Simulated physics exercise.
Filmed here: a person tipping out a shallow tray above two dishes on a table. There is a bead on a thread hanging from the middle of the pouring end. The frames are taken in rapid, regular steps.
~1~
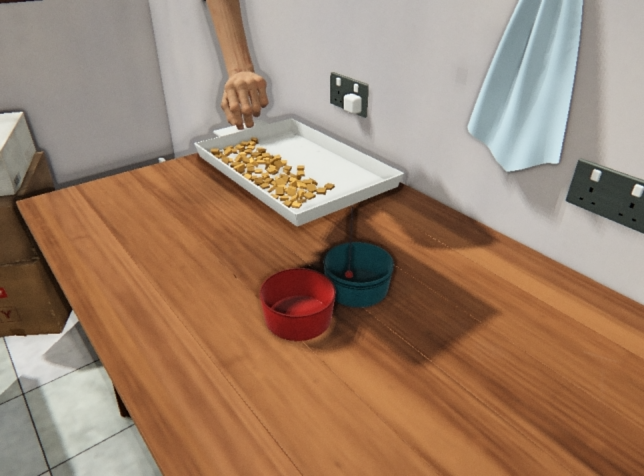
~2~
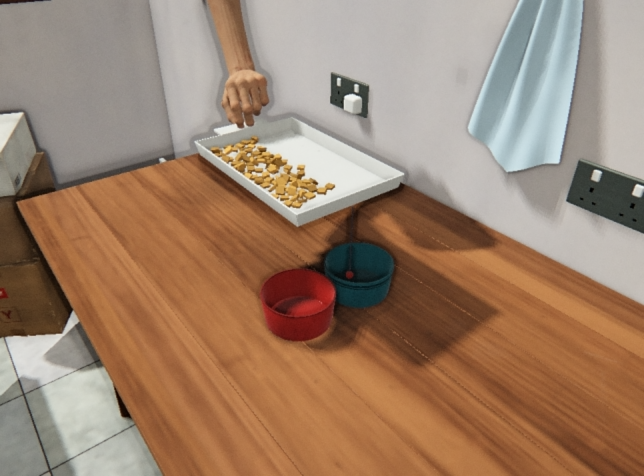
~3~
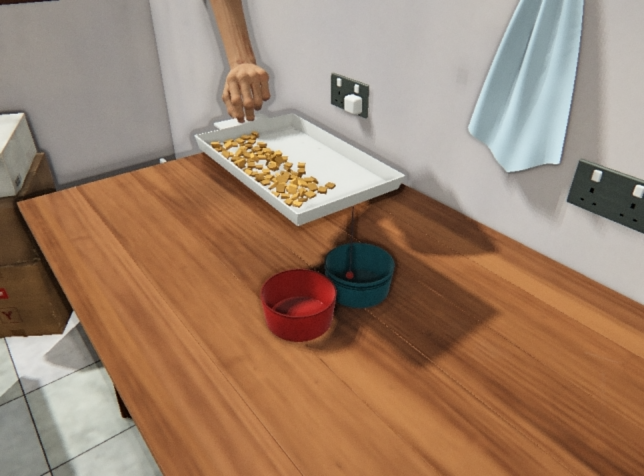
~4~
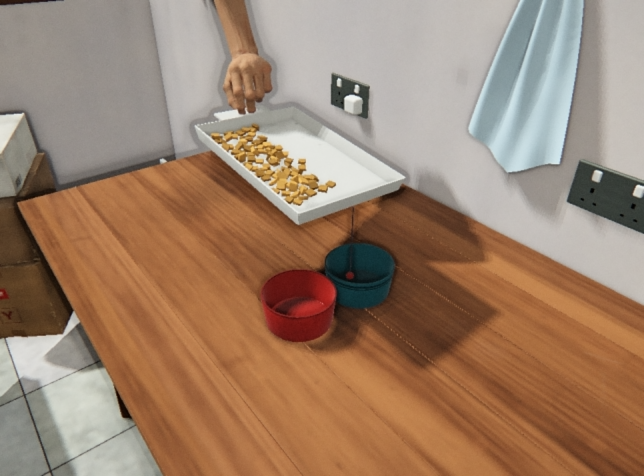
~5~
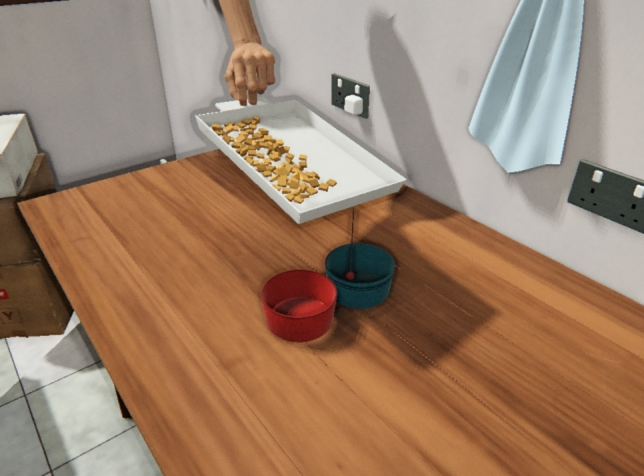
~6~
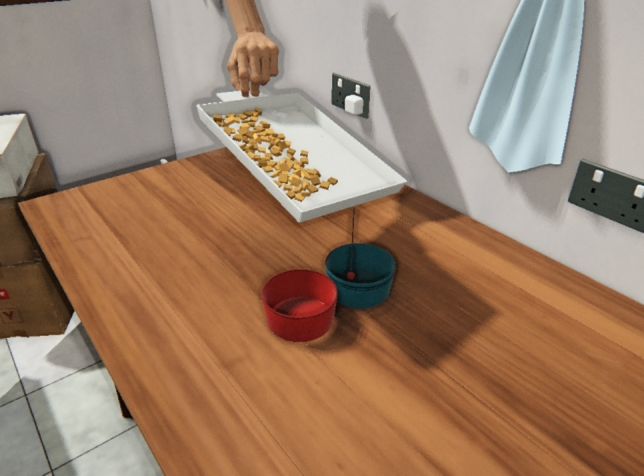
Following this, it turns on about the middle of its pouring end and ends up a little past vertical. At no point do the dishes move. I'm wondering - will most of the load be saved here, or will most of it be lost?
Most of it is lost.
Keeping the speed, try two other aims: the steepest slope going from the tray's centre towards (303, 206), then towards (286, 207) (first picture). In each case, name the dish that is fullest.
At the first place the left dish, at the second left.
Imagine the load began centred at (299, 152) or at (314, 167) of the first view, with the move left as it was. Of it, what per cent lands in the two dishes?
Try 1: 30 %; try 2: 20 %.
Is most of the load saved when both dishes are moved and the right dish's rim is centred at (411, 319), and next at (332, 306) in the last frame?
Place 1: Lower than half; place 2: Lower than half.
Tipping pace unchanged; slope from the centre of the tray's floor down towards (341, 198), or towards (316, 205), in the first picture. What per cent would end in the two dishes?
Case one 0 %; case two 30 %.
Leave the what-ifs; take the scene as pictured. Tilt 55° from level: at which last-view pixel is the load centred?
(367, 186).
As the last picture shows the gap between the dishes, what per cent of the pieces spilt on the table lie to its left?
Looks to be around 0 per cent of the spill.
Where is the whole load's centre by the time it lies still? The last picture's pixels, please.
The centre ends up roughly at (403, 307).
Soon after the last picture, tray tipped steeply; all on the tray.
A little later, tray tipped right over; most on the tray; a stray few in the right dish; a small part outside both; a small part in the air.
Later still, tray tipped past a quarter turn; about a quarter in the right dish; most outside both.
At rest, tray tipped past a quarter turn; none in the left dish; about a quarter in the right dish; most outside both.
